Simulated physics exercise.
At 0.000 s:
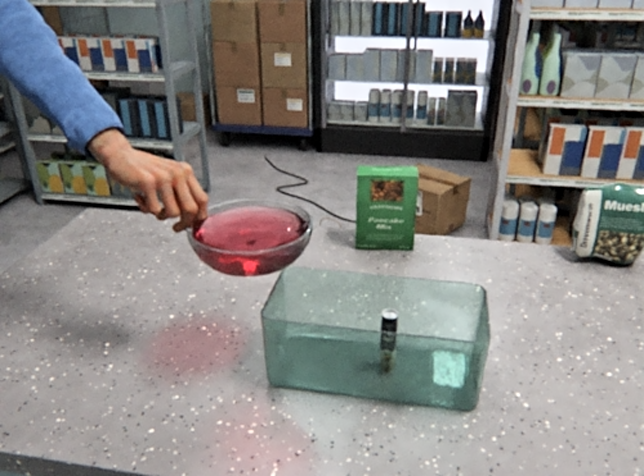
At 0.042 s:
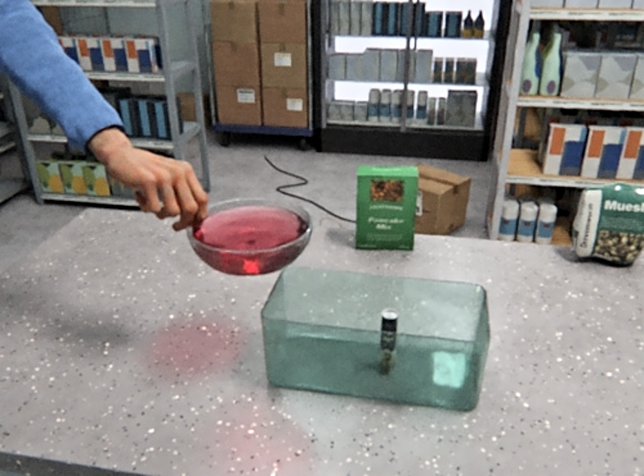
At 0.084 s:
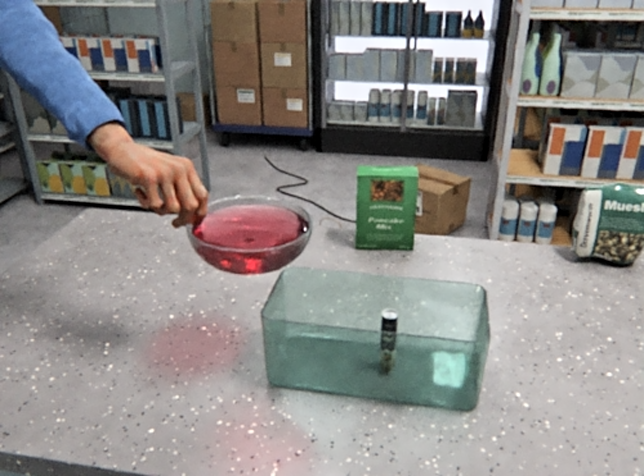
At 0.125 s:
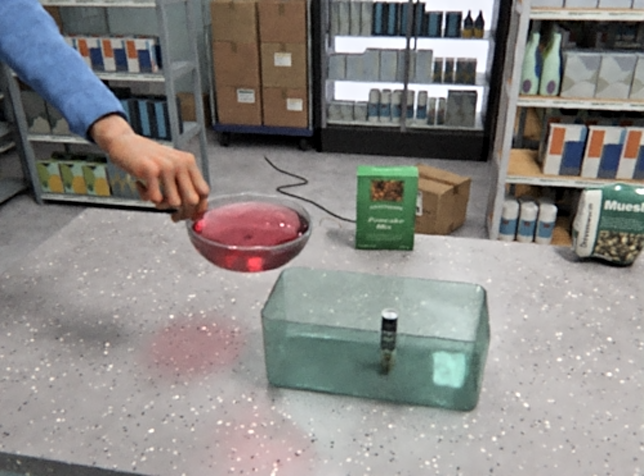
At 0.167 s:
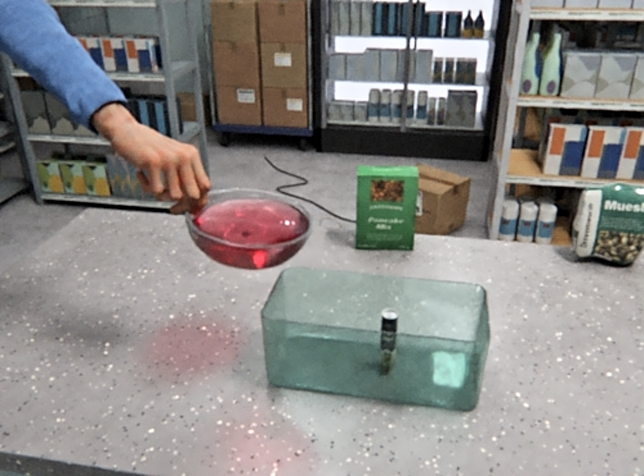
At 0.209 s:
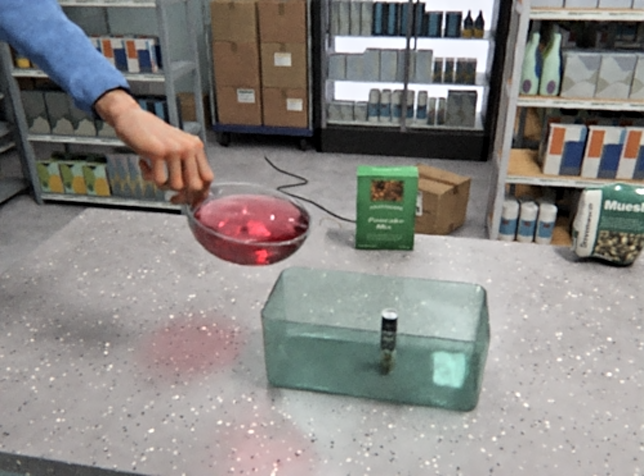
In a store aisle with stocked shelves, a hand held a clear bowl of red liquid above a speckled counter beside a greenish see-through basin, then slowly raised its left side, tilting it rightward.
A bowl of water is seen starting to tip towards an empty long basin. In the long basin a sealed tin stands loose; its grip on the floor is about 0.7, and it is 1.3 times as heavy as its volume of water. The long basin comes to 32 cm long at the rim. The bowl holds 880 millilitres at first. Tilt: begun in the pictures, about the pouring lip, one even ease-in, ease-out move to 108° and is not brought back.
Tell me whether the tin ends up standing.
I expect it will stay vertical.
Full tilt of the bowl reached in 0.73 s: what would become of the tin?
Outcome - the tin stays erect.
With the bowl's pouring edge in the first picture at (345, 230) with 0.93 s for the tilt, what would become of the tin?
Then it goes over.
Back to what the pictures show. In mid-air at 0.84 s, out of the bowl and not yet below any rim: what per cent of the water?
Estimate: About 5 in a hundred.
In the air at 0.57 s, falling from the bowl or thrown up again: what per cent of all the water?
Near 54 per cent at that time.
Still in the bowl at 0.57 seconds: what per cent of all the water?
Near 28 in a hundred.
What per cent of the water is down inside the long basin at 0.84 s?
The fraction sits near 92 in a hundred.
By 0.57 s the tilt is 74° and 28 per cent is still to pour; the tin stands where it began.
By 0.84 s the tilt is 106° and 0 per cent is still to pour; the tin stands where it began.
By 1.12 s the tilt is 108° and 0 per cent is still to pour; the tin stands where it began.
By 1.43 s the tilt is 108° and 0 per cent is still to pour; the tin stands 1 cm from where it began.
At rest the tin stands 1 cm from where it began.
